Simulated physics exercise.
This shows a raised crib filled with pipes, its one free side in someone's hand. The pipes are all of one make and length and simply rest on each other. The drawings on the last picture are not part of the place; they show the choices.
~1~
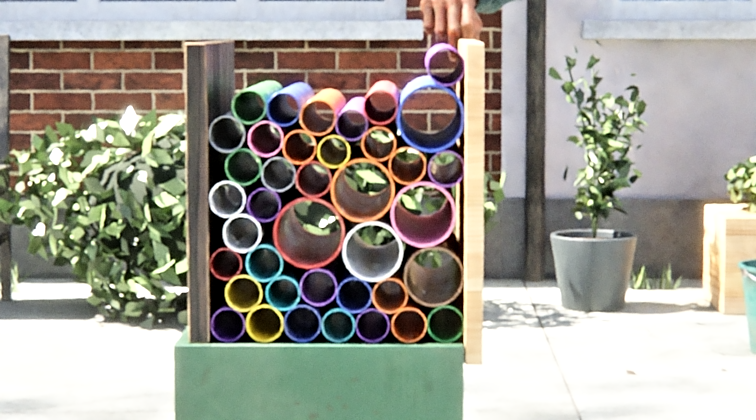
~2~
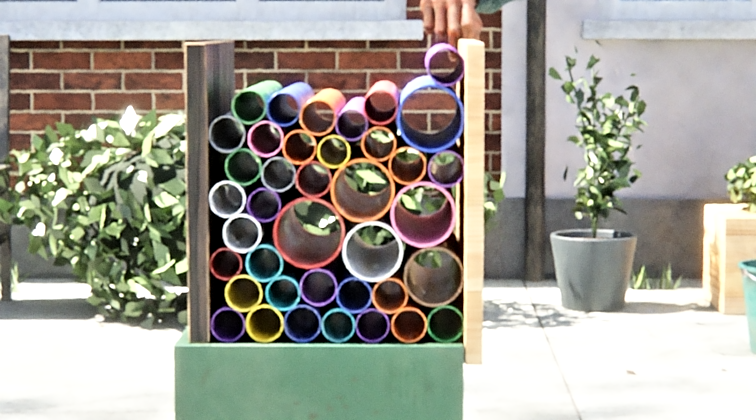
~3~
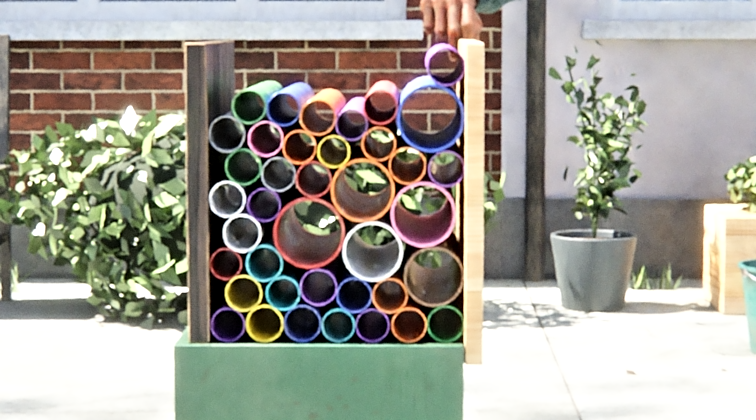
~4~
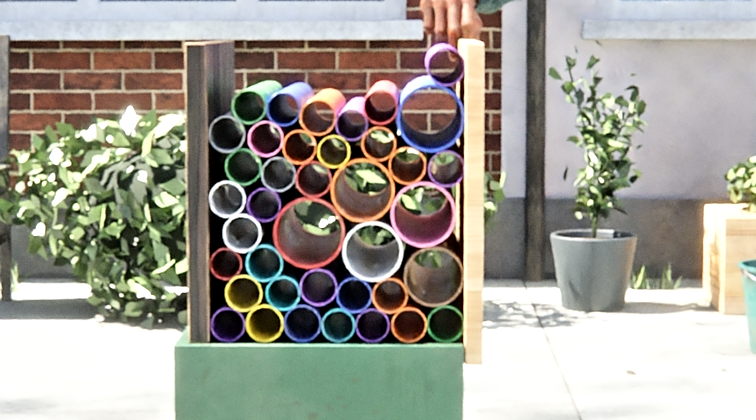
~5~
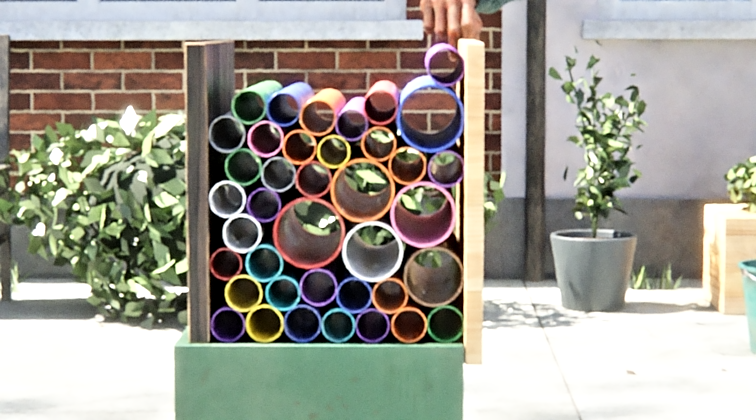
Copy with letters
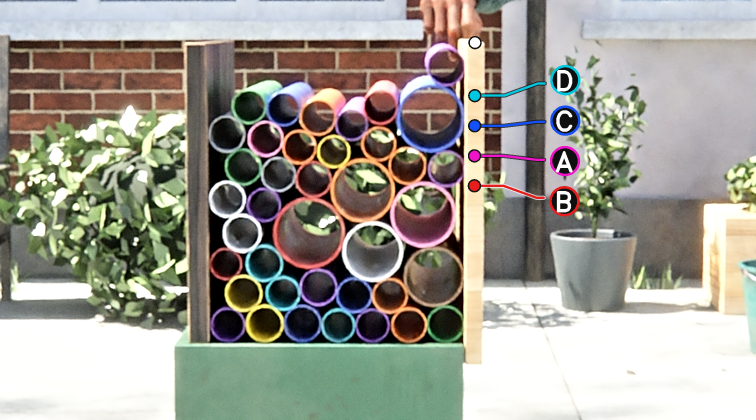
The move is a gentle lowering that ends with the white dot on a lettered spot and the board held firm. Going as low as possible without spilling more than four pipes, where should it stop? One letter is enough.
Stop at B.
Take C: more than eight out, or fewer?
Fewer than eight.
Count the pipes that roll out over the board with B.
The count is one.
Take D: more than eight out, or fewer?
It loses fewer than eight.
On the marked copy, A at (474, 156); B at (474, 186); C at (474, 126); D at (475, 95); the white dot at (475, 42).
Following B. Soon after the start, top of the board (466, 108).
Later, top of the board (465, 182).
In the end, top of the board (465, 185), one out over the board.
As for the rest, A one out over the board; C one out over the board; D none out over the board.
